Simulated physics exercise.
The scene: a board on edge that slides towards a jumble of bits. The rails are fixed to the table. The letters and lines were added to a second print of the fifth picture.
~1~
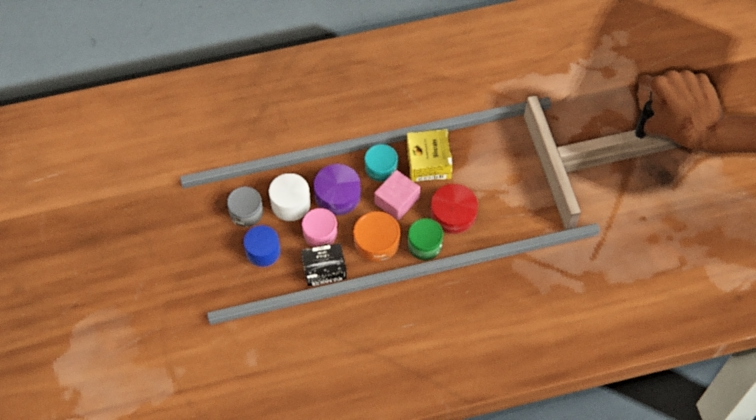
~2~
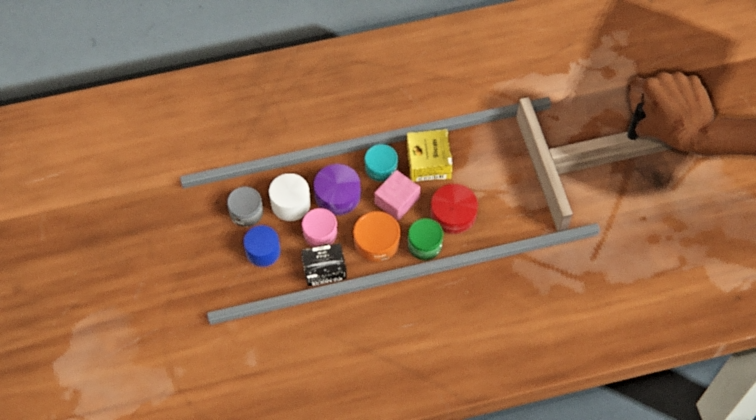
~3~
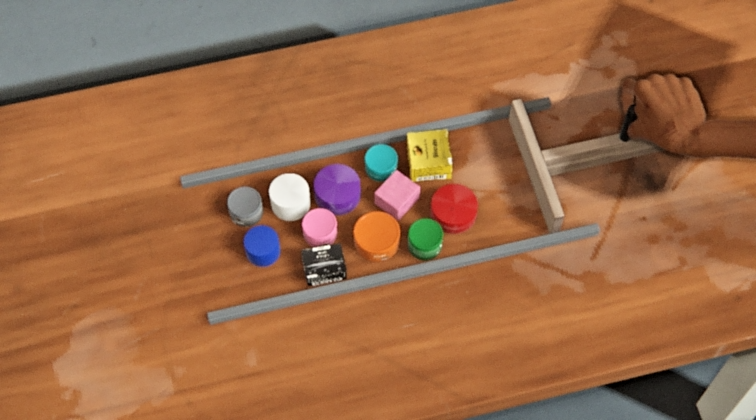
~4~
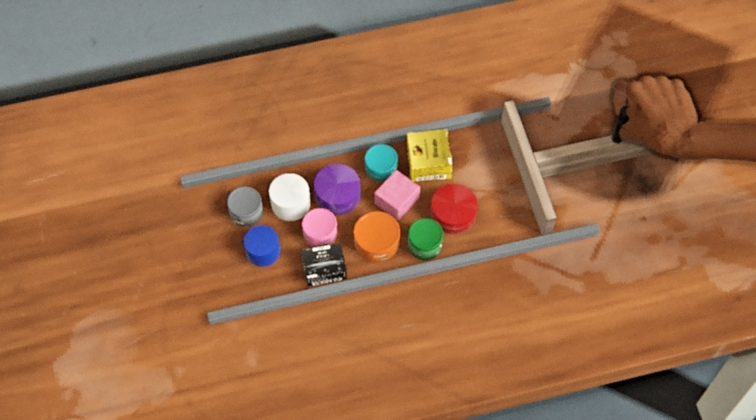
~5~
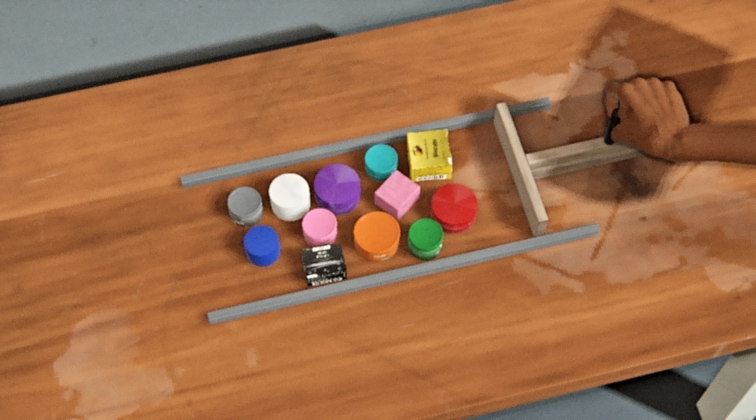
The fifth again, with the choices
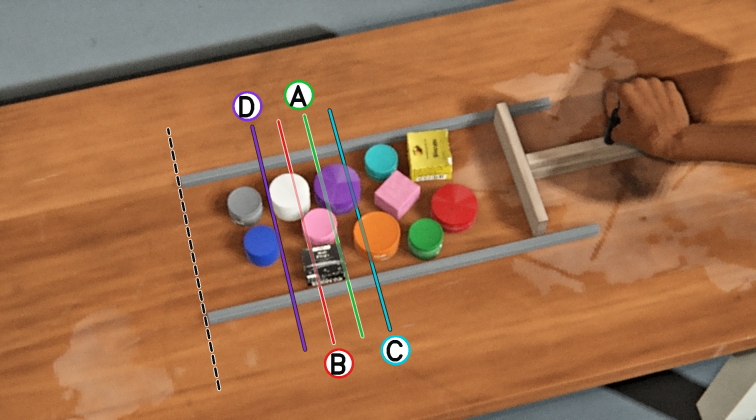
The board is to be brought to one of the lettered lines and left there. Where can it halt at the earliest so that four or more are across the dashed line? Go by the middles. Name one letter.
D is the first line that does it.
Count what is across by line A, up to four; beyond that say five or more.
It has one across.
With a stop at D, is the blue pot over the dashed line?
By then, yes.
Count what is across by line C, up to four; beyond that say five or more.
It has none across.
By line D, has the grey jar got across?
Yes.
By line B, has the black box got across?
No.
On the marked copy, A at (332, 220); B at (305, 226); C at (358, 214); D at (277, 233); the dashed line at (192, 252).
Taking D. A third of the way, board (435, 179); grey jar (246, 207); blue pot (262, 247); none across.
Two thirds of the way, board (347, 199); grey jar (173, 219); white tin (207, 205); one across.
When it is over, board (279, 214); grey jar (133, 225); blue pot (167, 272); five across.
As for the rest, A gets only one across; B gets only two across; C gets none across.
